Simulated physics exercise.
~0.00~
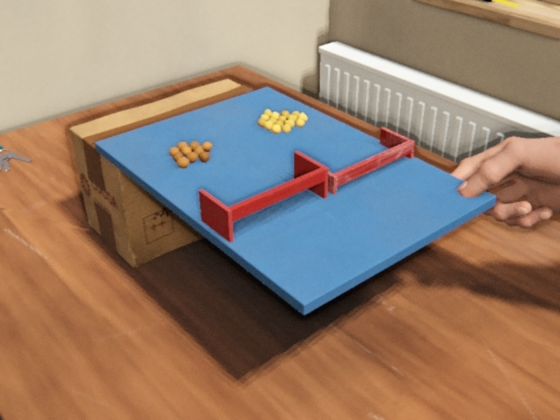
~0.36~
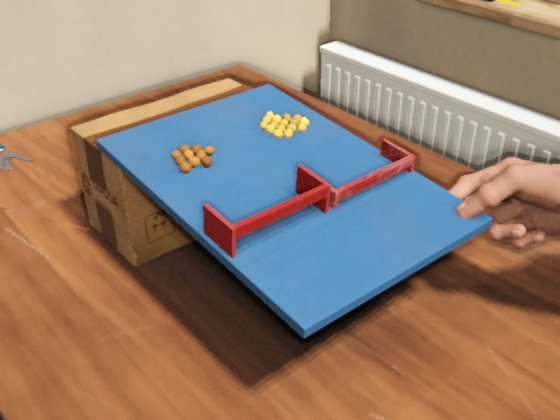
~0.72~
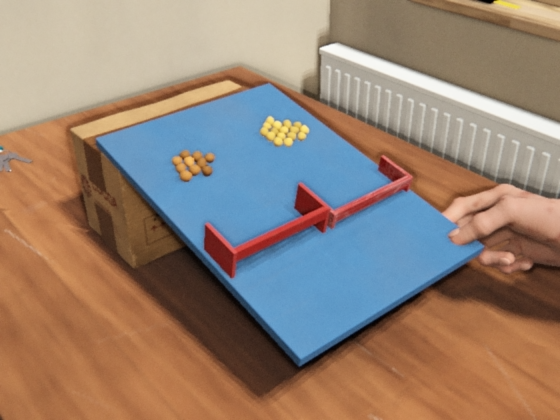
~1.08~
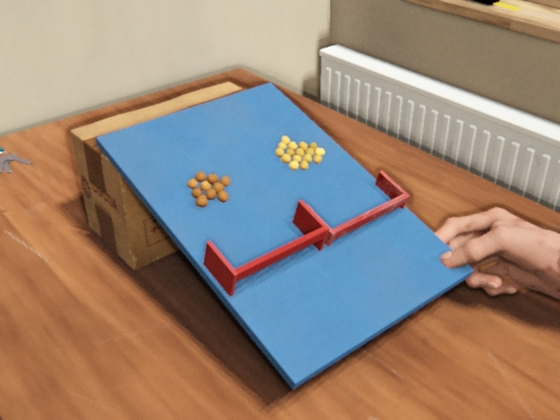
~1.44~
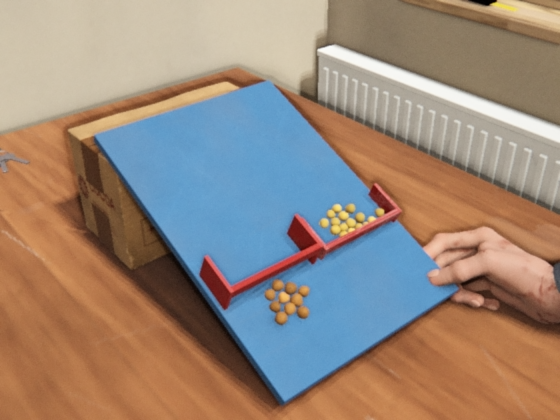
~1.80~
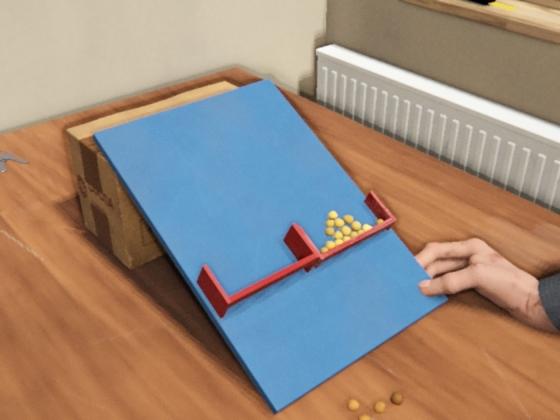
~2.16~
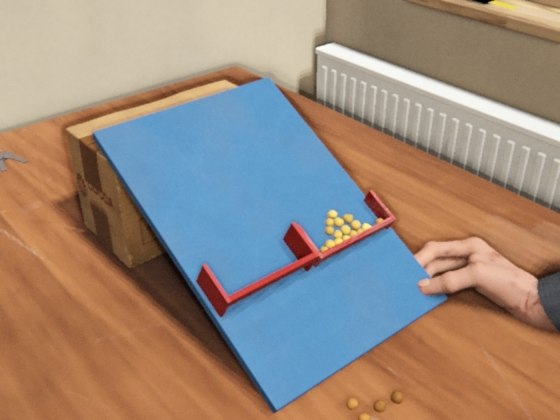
In the video, a hand lowers one end of a blue board propped on a cardboard box, and clusters of orange and yellow balls roll toward red barriers. The orange balls pass under theirs onto the wooden table, while the yellow ones stay piled behind theirs.
